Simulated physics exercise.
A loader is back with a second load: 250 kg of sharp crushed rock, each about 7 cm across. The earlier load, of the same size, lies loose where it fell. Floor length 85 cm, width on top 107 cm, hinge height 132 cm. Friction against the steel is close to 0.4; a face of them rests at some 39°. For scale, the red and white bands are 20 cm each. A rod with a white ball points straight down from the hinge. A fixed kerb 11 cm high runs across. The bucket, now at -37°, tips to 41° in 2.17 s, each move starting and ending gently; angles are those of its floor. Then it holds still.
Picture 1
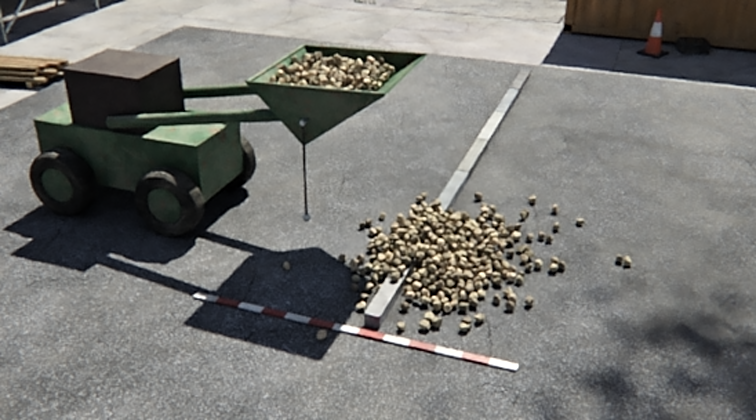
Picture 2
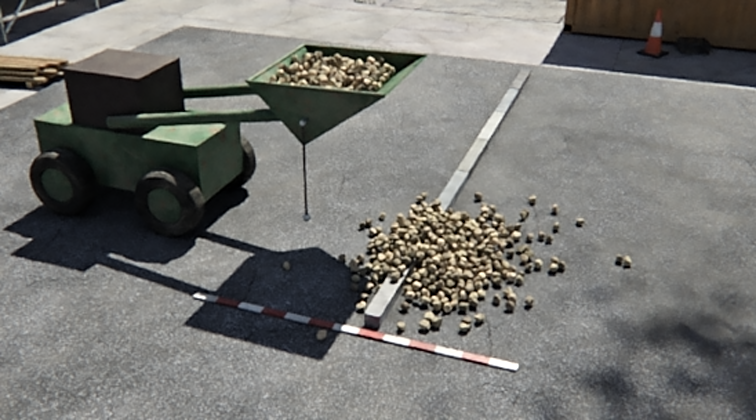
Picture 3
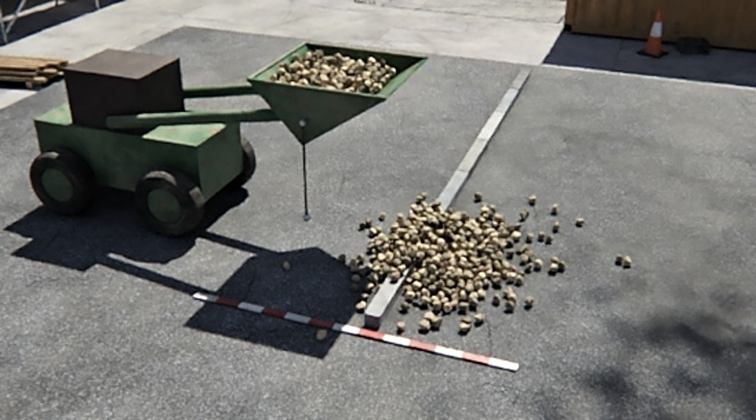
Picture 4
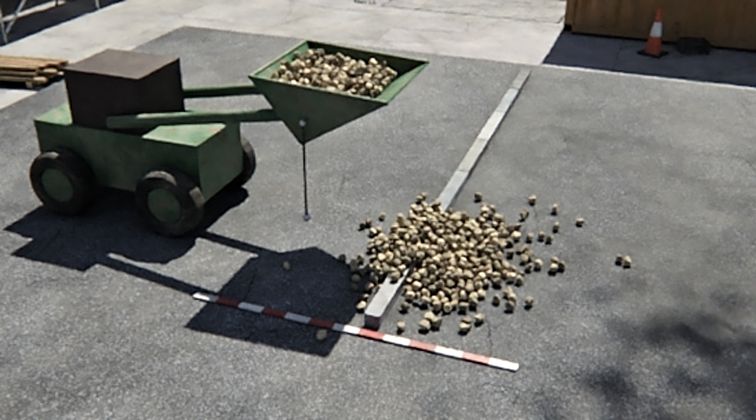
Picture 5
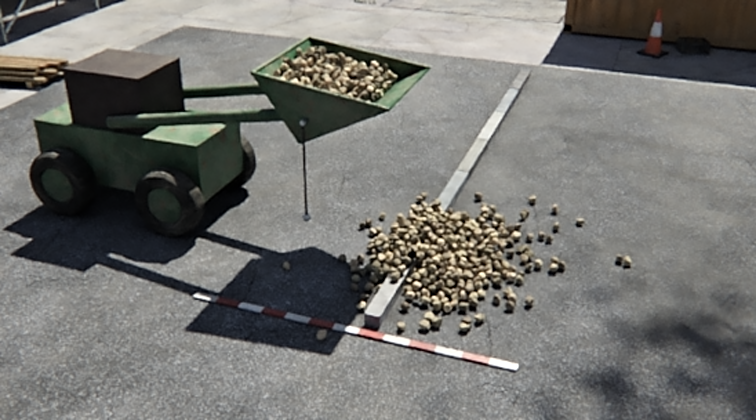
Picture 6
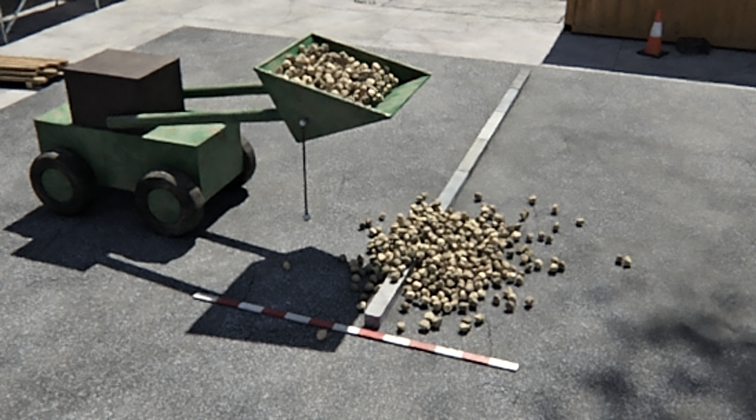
To begin with, a green wheeled loader holds a bucket of pale, rounded stones up beside a loose pile lying across a kerb. The bucket then slowly tilts, its right-hand lip dipping slightly while the stones stay inside, and the pile on the ground remains still.
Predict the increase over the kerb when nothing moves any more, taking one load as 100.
Roughly 44 per cent of a load more.
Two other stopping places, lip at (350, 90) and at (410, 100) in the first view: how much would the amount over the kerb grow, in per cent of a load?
About 5 and 90 per cent.
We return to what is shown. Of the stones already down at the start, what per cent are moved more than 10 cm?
Roughly 5 per cent of them.
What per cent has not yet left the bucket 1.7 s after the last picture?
Roughly 25 per cent is still inside.
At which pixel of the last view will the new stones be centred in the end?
Around (418, 236).
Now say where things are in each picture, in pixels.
In the first frame, the bucket is at -37°, its lip at (384, 95); the top of the load is at (348, 62). The earlier load is highest near (426, 225), 23 cm above ground level, 32 % on this side of the kerb, 68 % over the kerb.
In the second frame, the bucket is at -36°, its lip at (385, 96); the top of the load is at (331, 61).
In the third frame, the bucket is at -34°, its lip at (386, 99); the top of the load is at (315, 59).
The fourth frame shows lip at (387, 104), floor tilted -31°, highest stones at (309, 56).
In the fifth frame, the bucket is at -27°, its lip at (389, 110); the top of the load is at (311, 54).
In the sixth frame, the bucket is at -22°, its lip at (391, 118); the top of the load is at (311, 52).
Then, 1.0 s after the last picture the floor is at 29°; in per cent of one load, 100 in the bucket, 32 on this side of the kerb, 68 over the kerb; the foremost stones are at (573, 257).
Then, 1.7 s after the last picture the floor is at 41°; in per cent of one load, 24 in the bucket, 93 on this side of the kerb, 83 over the kerb; the foremost stones are at (573, 257).
Then, 2.0 s after the last picture the floor is at 41°; in per cent of one load, 0 in the bucket, 94 on this side of the kerb, 106 over the kerb; the foremost stones are at (573, 257).
Then, 4.6 s after the last picture the floor is at 41°; in per cent of one load, 0 in the bucket, 88 on this side of the kerb, 112 over the kerb; the foremost stones are at (573, 257). Net gain over the kerb, 44.
